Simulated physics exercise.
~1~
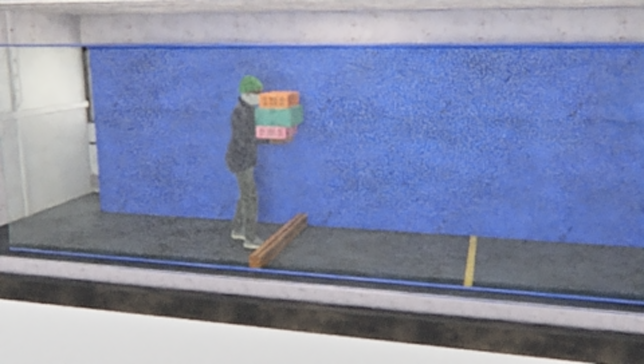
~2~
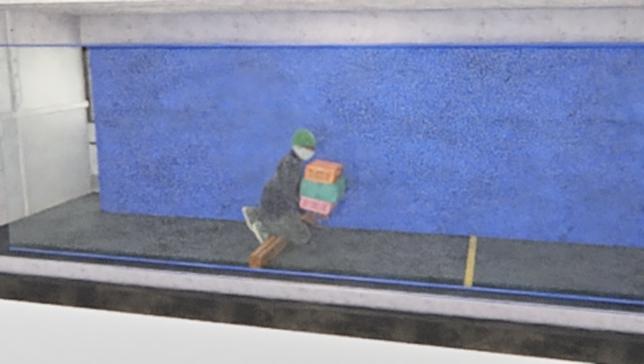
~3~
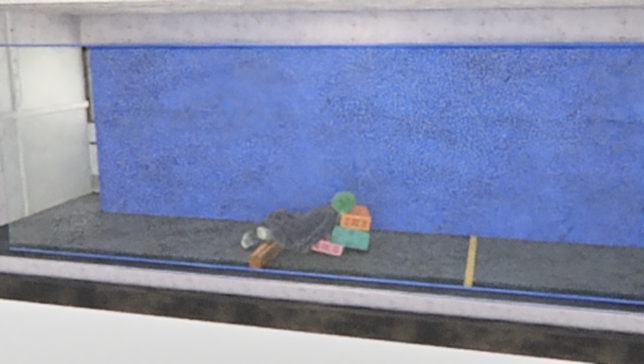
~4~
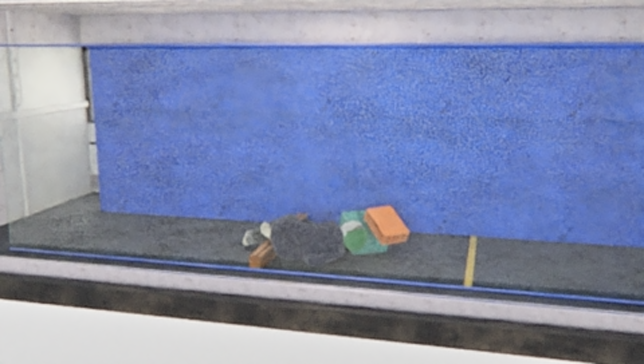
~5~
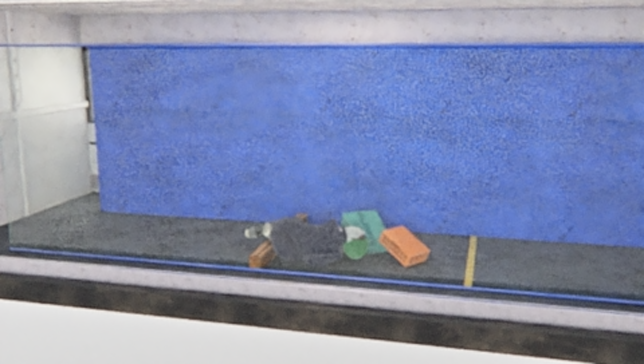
At first, a person in a green cap and dark clothes stands on a grey floor before a blue wall, holding a stack of orange, teal and pink boxes, with a low brown rail at their feet. The person pitches forward to the right over the rail, knees bending, boxes still held in front. They land stretched out face down, and the stack drops to the floor ahead of them. The orange box tips off the teal one while the pink one disappears from view. Finally, the orange box rests tilted, short of the yellow line, beside the teal box and the fallen person.
